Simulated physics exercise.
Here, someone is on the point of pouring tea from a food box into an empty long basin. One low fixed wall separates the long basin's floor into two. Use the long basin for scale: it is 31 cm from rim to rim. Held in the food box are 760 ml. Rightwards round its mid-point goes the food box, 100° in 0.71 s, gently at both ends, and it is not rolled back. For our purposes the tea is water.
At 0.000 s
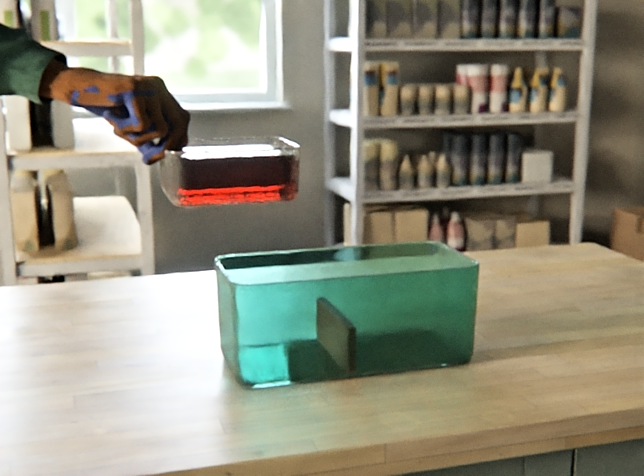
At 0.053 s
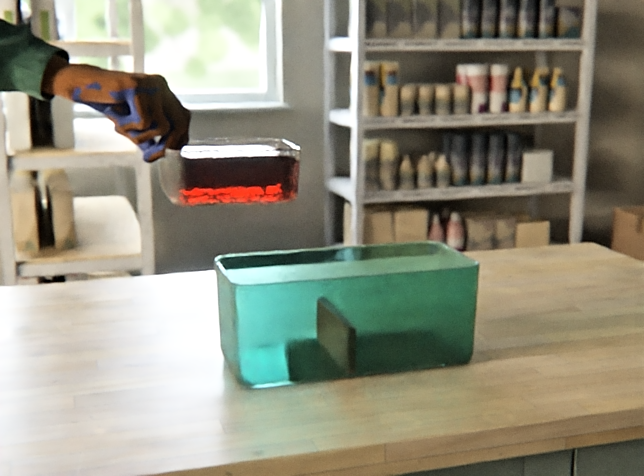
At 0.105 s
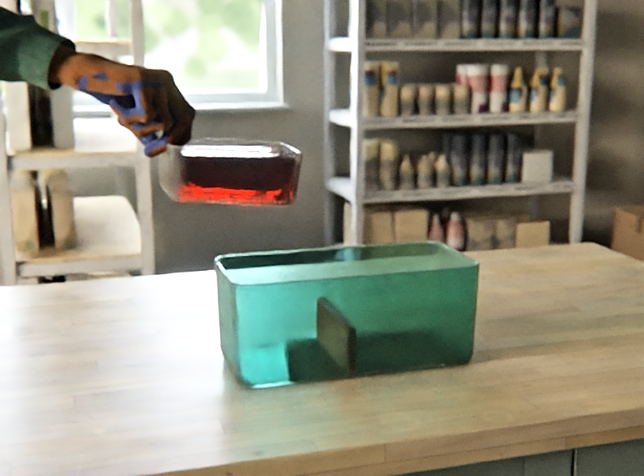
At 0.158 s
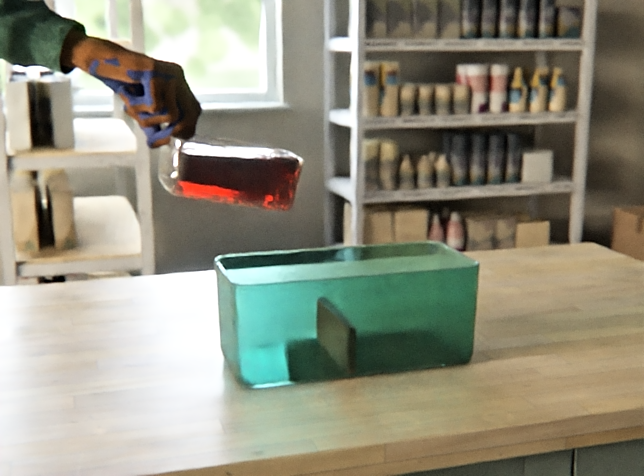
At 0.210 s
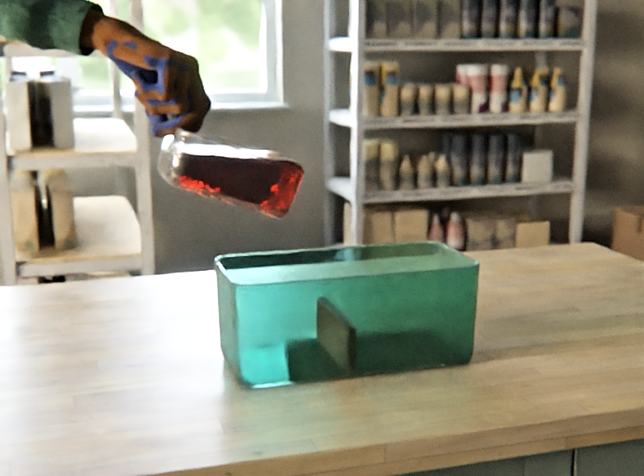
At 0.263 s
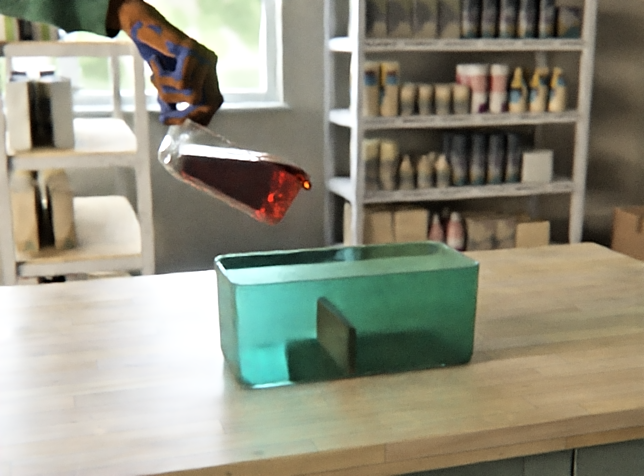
Clear box of red liquid tilting gradually rightwards in a paint-marked hand above a green basin, liquid gathering at its lower end.
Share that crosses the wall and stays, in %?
52 %.
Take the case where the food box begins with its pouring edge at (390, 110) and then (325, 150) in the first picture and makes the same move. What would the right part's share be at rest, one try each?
80 and 75 %.
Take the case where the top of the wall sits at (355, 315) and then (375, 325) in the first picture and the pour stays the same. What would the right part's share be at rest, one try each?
I'd say 15 percent on the first go, 20 percent on the next.
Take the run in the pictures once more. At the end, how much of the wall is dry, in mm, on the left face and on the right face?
About 42 mm on the left, about 40 mm on the right.
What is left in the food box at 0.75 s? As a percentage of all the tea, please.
About 3 percent.
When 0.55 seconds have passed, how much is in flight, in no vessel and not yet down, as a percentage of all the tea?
Share: Roughly 38 per cent.
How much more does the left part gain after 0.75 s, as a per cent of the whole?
I'd put it at some 5 percent.
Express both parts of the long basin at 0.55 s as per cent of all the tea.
Left: Around 12. Right: Around 36.
Then, 0.55 s in, the tilt is 88° and 14 per cent is still to pour, 12 is left of the wall and 36 right of it.
Then, 0.75 s in, the tilt is 100° and 3 per cent is still to pour, 36 is left of the wall and 51 right of it.
Then, 0.97 s in, the tilt is 100° and 0 per cent is still to pour, 40 is left of the wall and 51 right of it.
Then, 1.21 s in, the tilt is 100° and 0 per cent is still to pour, 41 is left of the wall and 52 right of it.
Finally, 41 per cent lies left of the wall, 52 right of it and 7 outside.
